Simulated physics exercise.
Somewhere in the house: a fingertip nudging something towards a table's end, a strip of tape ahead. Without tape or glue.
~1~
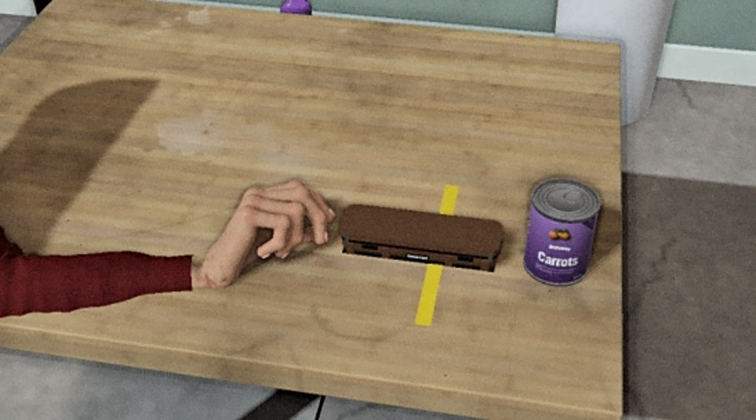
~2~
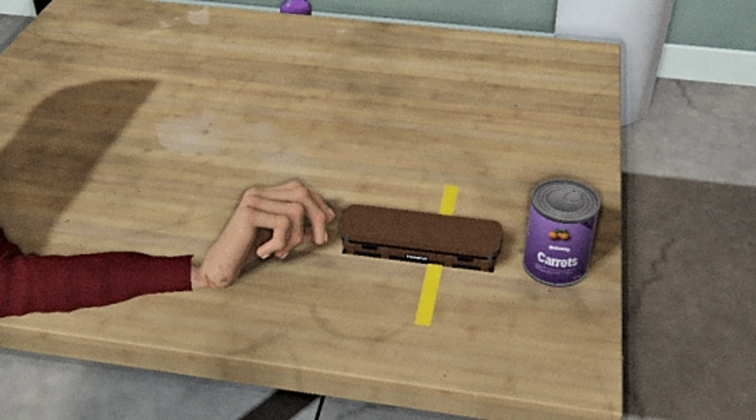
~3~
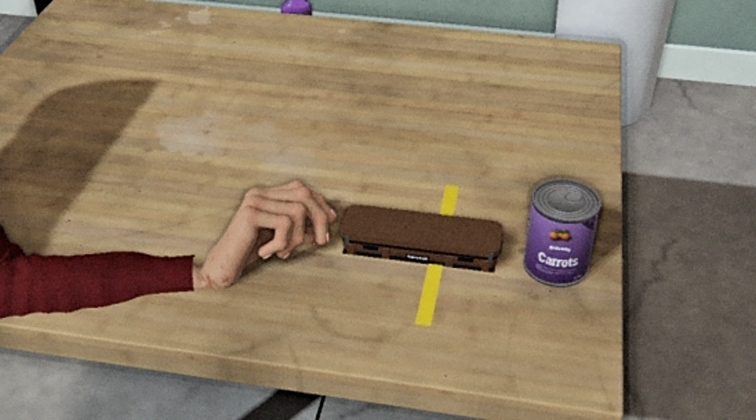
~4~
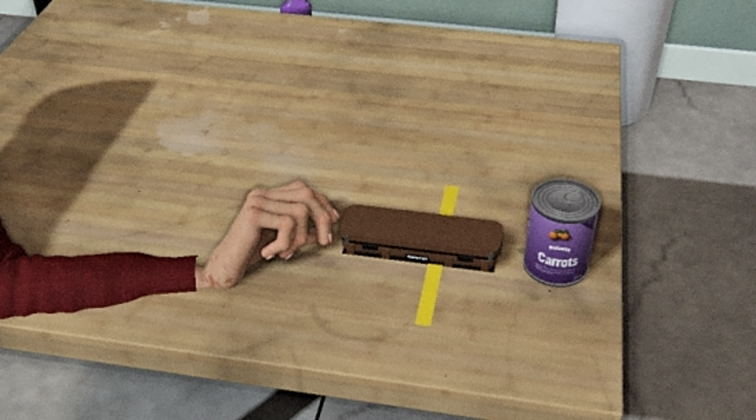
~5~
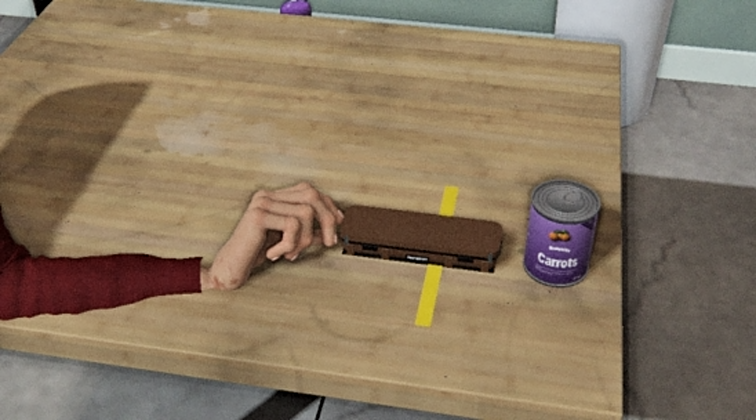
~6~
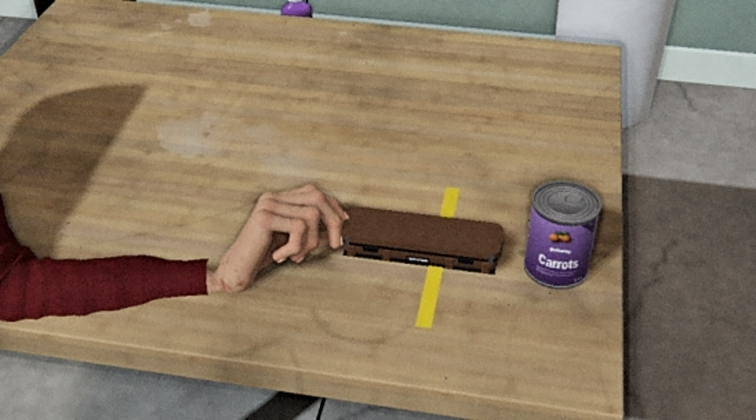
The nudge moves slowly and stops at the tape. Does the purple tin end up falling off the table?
Yes. It is not on the table.
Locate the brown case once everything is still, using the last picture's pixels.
Around (527, 251).
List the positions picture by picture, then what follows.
In the first frame, purple tin (561, 232); brown case (422, 238).
In the second frame, purple tin (560, 233); brown case (421, 239).
In the third frame, purple tin (561, 233); brown case (422, 239).
In the fourth frame, purple tin (561, 233); brown case (422, 239).
In the fifth frame, purple tin (560, 234); brown case (421, 239).
In the sixth frame, purple tin (561, 235); brown case (422, 241).
Then, 1.66 s on from there, purple tin turned 44° from its first pose near (669, 266).
Then, 2.10 s on from there, purple tin at the bottom.
In the end, the purple tin drops to the floor.
